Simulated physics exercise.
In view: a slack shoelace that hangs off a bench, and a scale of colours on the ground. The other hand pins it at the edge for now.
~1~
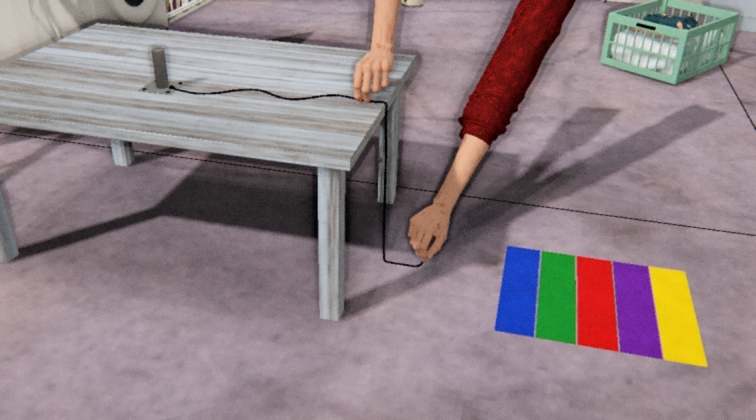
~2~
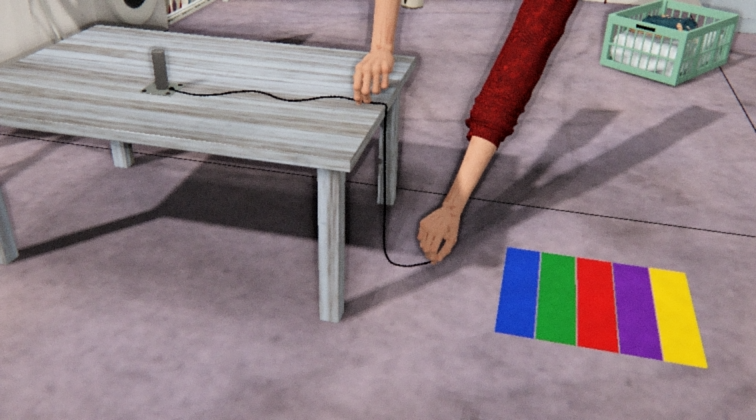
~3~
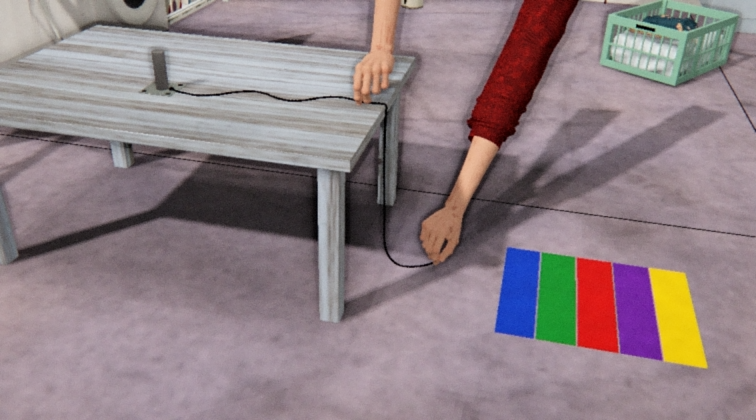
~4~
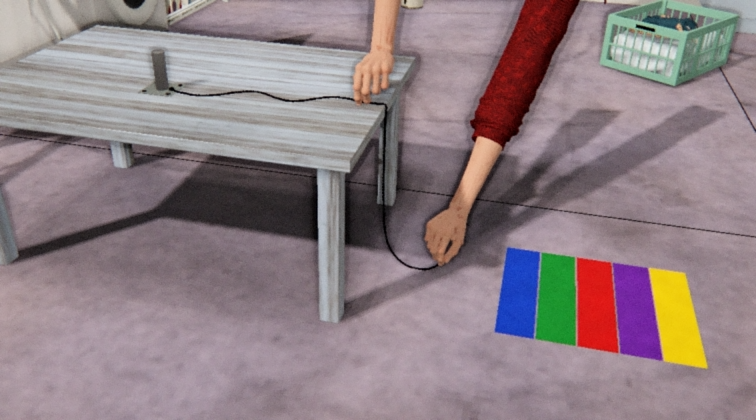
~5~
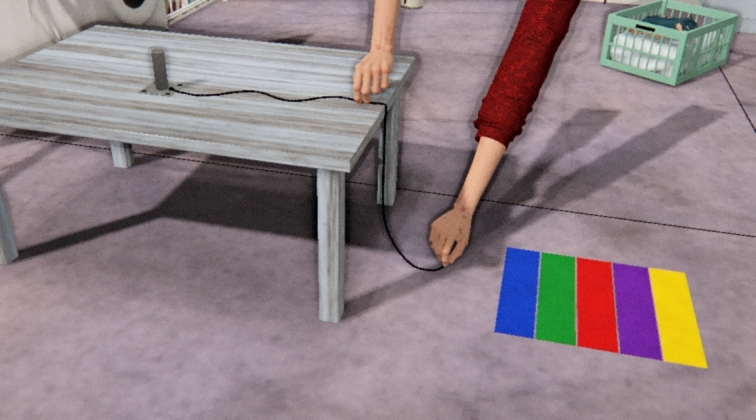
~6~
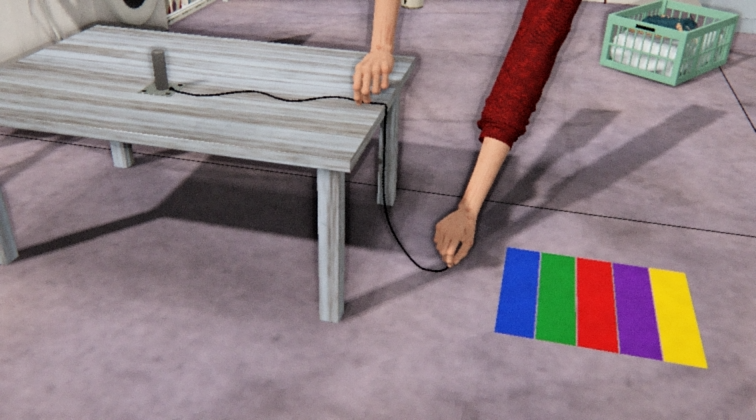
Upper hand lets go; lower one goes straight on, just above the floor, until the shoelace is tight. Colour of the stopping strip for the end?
Green.
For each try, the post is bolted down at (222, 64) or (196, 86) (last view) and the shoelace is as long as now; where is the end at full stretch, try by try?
Around (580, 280) for the first try and around (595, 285) for the second.
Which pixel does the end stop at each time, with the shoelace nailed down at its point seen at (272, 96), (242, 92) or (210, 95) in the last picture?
First near (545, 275), then near (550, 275), then near (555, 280).
Soon after, end near (489, 268); short of the strips.
Then, end near (533, 275); over blue.
At full stretch, end near (559, 279); over green. The end stops over the green strip.
